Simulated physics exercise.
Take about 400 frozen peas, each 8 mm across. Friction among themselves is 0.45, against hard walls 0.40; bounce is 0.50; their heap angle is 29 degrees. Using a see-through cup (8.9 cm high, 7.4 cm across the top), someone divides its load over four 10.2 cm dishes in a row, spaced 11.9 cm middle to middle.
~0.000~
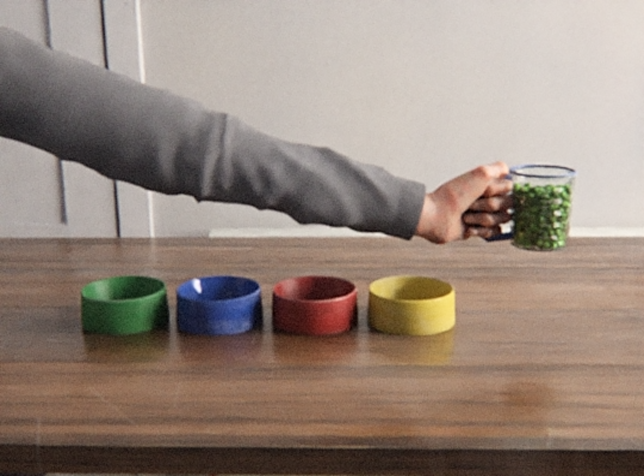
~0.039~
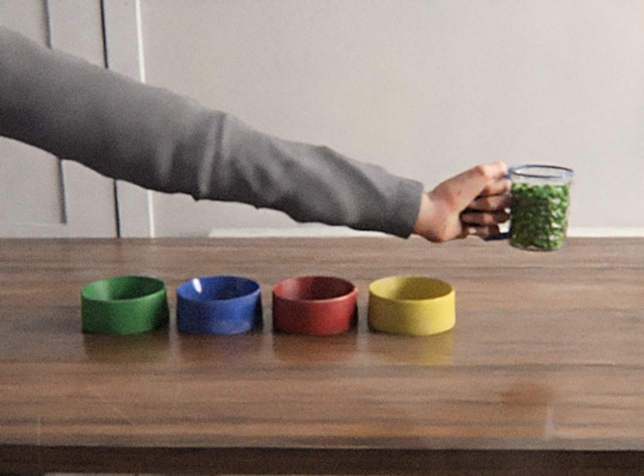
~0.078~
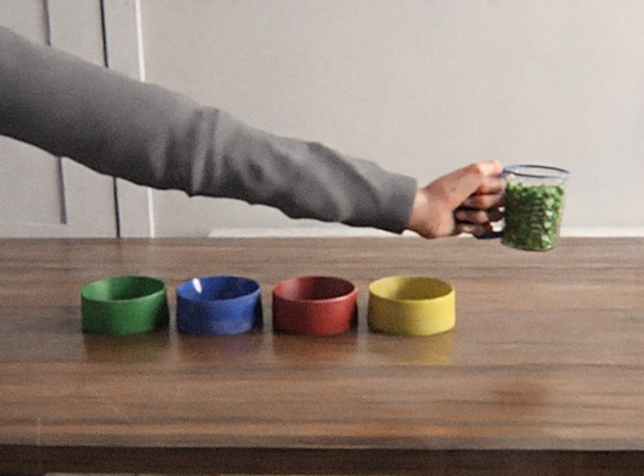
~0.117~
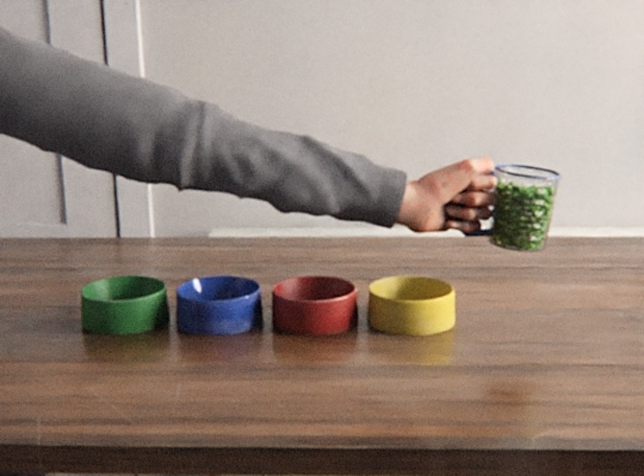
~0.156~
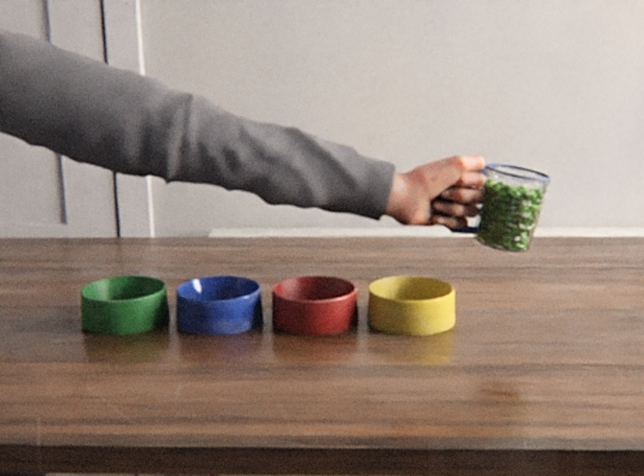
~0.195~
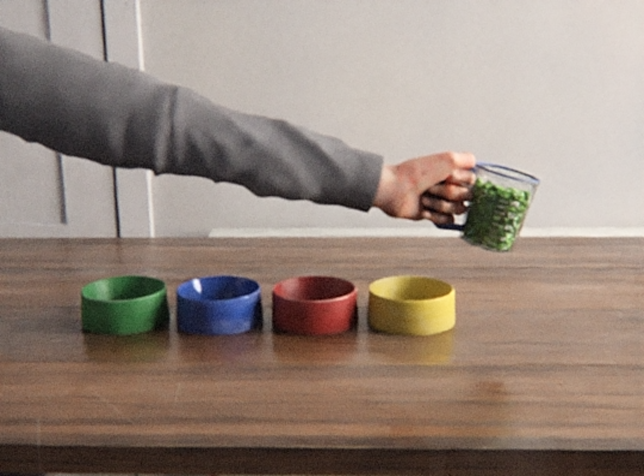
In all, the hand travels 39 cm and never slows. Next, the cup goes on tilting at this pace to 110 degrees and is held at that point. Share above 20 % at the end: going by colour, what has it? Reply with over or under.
Red over, blue under, green under, yellow under, counter over.
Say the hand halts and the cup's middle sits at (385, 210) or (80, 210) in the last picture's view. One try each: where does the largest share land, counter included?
Most lands at yellow on the first run and at blue on the second.
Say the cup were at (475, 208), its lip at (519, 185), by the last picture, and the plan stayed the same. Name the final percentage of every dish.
Red: 60 / blue: 0 / green: 0 / yellow: 0.
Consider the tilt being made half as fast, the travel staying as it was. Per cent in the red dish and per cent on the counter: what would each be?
Result - red dish: 60; counter: 40.
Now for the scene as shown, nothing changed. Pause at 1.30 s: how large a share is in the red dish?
About 15 percent up to now.
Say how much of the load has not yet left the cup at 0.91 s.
Roughly 95 %.
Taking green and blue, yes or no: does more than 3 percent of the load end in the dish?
For green, it does not; for blue, it does.
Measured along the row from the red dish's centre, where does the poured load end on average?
3 cm or so, leftwards.
After 0.63 s, tilt 61 degrees; cup holds 100 %.
Then, at 0.91 s, tilt 91 degrees; cup holds 95 %.
After 1.30 s, tilt 110 degrees; cup holds 55 %, red 15 %, blue 5 %.
At rest (2.5 s), red 55 %, blue 5 %, green 0 %, yellow 0 %, counter 40 %.
